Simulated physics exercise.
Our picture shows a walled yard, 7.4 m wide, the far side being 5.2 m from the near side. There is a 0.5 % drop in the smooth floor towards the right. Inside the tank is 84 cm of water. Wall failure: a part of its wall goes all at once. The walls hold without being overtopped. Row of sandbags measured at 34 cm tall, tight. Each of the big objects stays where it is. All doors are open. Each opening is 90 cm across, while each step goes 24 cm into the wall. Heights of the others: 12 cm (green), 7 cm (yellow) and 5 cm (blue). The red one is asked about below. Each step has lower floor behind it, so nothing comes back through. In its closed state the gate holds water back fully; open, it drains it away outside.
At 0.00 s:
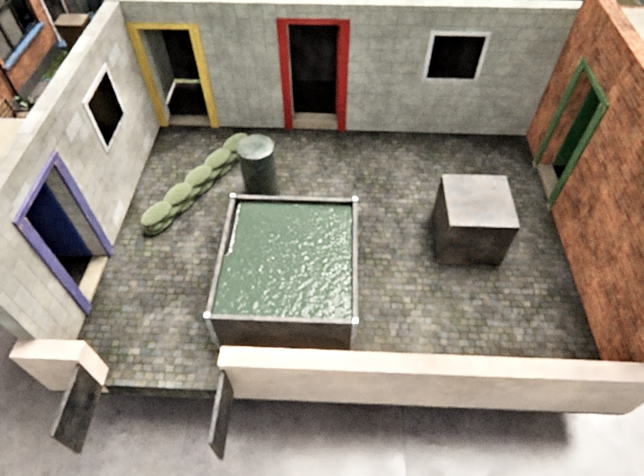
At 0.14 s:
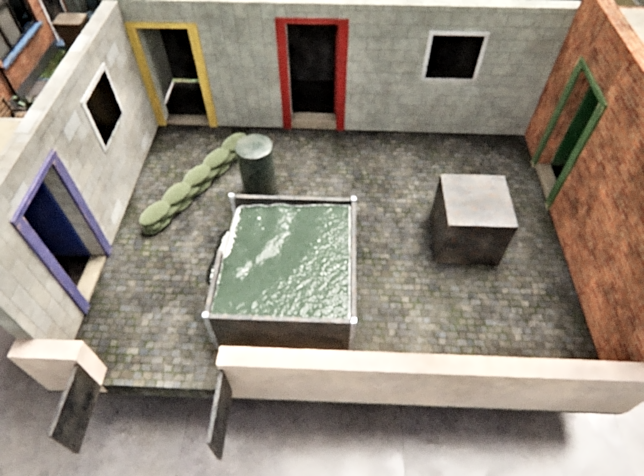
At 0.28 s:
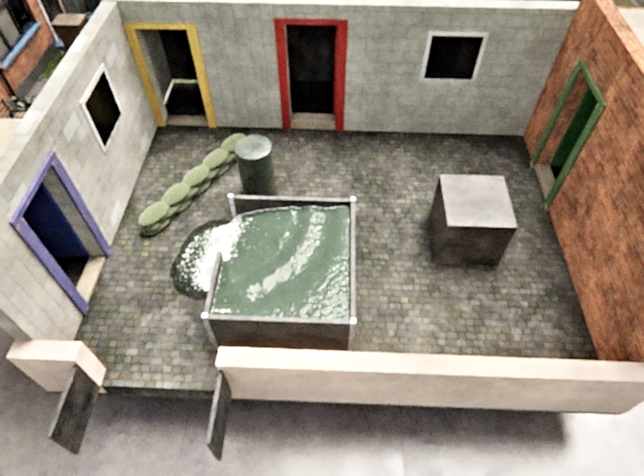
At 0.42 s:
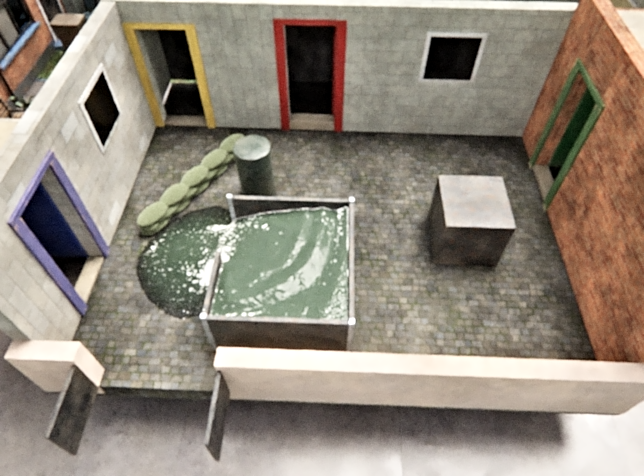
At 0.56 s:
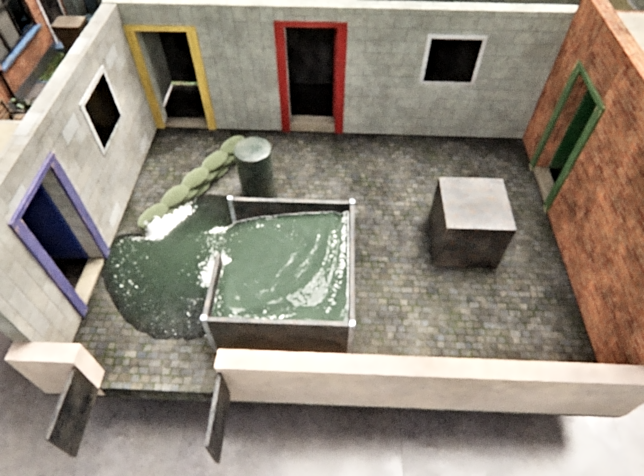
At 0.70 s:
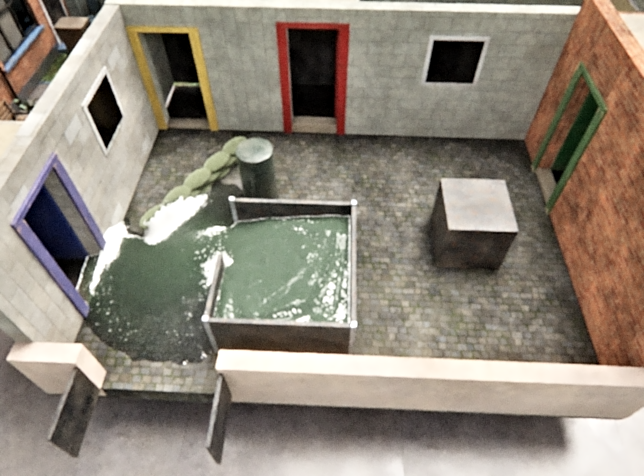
Green water burst through the left side of a square tank in a walled yard, spread across the paved floor past a row of sandbags, and reached the left wall by the blue door.
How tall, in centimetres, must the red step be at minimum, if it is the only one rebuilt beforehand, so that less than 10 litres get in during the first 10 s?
It needs to be at least 10.5 cm tall.
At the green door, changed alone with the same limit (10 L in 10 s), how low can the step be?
Roughly 7.0 cm at green.
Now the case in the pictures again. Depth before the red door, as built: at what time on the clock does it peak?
Crest at t of about 2.2 s.
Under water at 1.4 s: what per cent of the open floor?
Some 20 per cent is wet.
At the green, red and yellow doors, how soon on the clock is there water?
For green it's 5.0 s, for red 2.0 s, and for yellow 2.0 s.
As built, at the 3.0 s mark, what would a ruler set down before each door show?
Centimetres: Green = 0, red = 13, yellow = 15, blue = 25.
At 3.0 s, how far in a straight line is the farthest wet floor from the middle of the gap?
Roughly 4.6 m.
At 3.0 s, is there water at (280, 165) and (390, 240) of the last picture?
Note: Point one reached; point two not yet reached.
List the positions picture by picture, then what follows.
The tank at (288, 256) is whole and still, 84 cm deep; the red door at (315, 86) is dry, in the first picture.
The gap is at (234, 246), the front 0.3 m out at (211, 278); the back of the tank holds 84 cm, in the second picture.
The front is at (177, 275), 0.9 m from the gap at (234, 249); 1.0 m2 of floor is wet, 84 cm left at the back, in the third picture.
The front is at (143, 258), 1.5 m from the gap at (233, 251); 2.2 m2 of floor is wet, 82 cm left at the back, in the fourth picture.
Water pours out at (233, 253) and has run 2.1 m, to (104, 264); about 7 cm deep outside, 74 cm at the back, in the fifth picture.
The gap is at (235, 253), the front 2.3 m out at (82, 282); the back of the tank holds 72 cm; 2.4 m in a straight line remain to the red door at (314, 90), in the sixth picture.
After 1.4 s water covers 20 % of the floor, deepest (50 cm) near (160, 237); it has not reached the red door.
After 3.0 s water covers 40 % of the floor, deepest (36 cm) near (64, 369); 13 cm at the red door, 0 litres in over its 21 cm step.
After 10.0 s water covers 85 % of the floor, deepest (10 cm) near (64, 369); 5 cm at the red door, 0 litres in over its 21 cm step.
At the red door as built, the water arrived by 2.0 s and peaked near 13 cm at 2.2 s.
With a step of 9.5 cm, 15 litres would have come in within the 10 s; with 13 cm, 2 litres. So under 10 litres takes about 10.5 cm.
